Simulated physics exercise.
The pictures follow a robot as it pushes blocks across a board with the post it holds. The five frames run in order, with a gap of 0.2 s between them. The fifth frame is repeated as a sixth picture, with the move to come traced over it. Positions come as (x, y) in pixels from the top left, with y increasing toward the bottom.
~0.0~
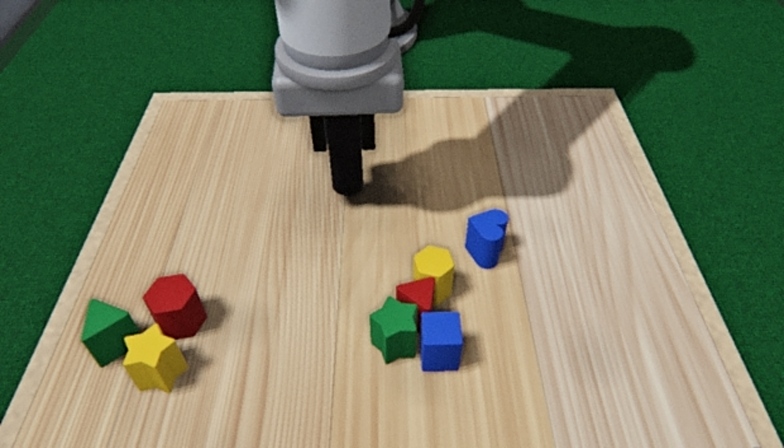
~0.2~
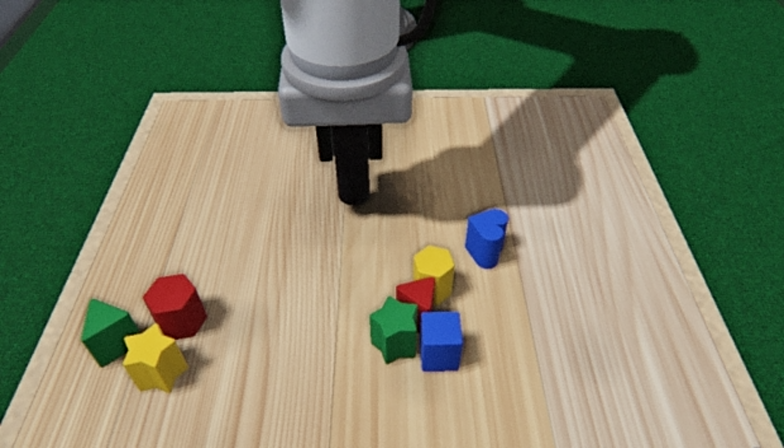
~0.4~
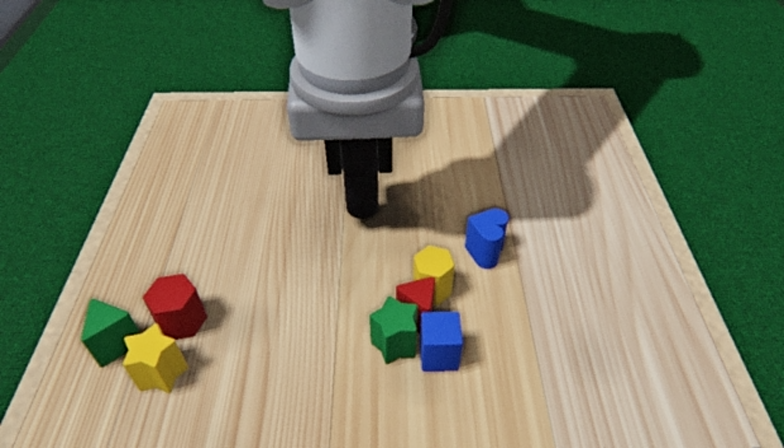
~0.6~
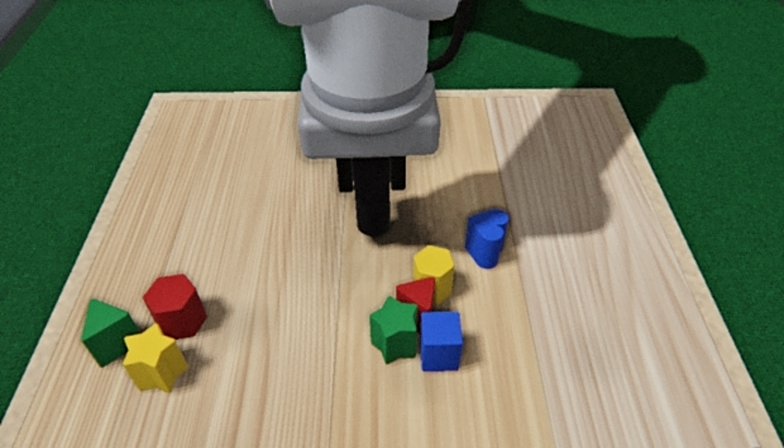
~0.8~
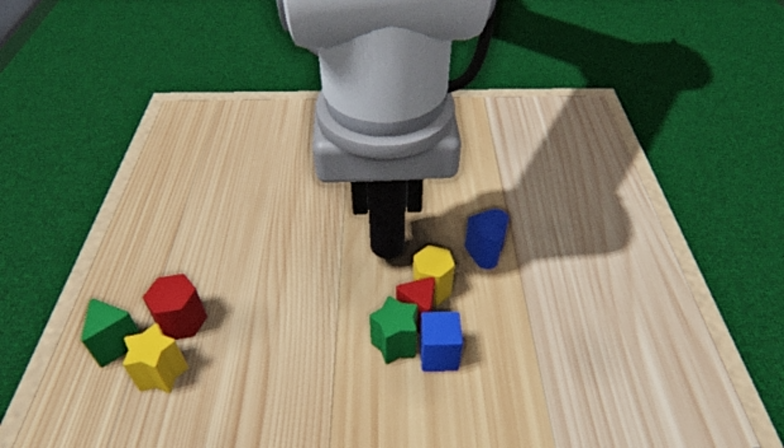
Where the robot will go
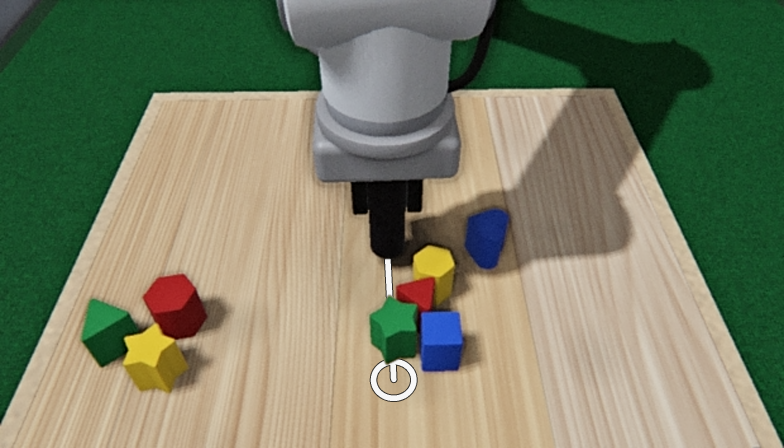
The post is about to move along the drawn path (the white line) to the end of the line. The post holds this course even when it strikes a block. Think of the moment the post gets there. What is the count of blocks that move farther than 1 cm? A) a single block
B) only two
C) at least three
Choice B: Only two.
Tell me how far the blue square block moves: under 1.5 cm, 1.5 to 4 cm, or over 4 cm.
Within 1.5 cm.
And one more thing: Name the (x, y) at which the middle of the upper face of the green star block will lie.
I think it will end close to (417, 384).
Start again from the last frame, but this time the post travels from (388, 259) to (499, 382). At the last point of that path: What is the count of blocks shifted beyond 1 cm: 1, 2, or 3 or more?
Put simply, three or more blocks are moved more than 1 cm.
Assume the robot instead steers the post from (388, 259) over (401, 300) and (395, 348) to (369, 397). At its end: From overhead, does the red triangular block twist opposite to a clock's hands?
It seems so.
The line goes from (388, 259) to (394, 380).
The first path, step by step. One third of the way, post at (389, 282); nothing pushed yet.
Two thirds of the way, post at (392, 324); green star block at (403, 347); red triangular block at (426, 305), turned 70° anticlockwise; blue square block at (444, 333), turned 15° anticlockwise.
At the end, post at (394, 367); green star block at (417, 384), turned 55° anticlockwise; red triangular block at (426, 305), turned 75° anticlockwise; yellow six-sided block unmoved; blue square block at (444, 334), turned 15° anticlockwise.
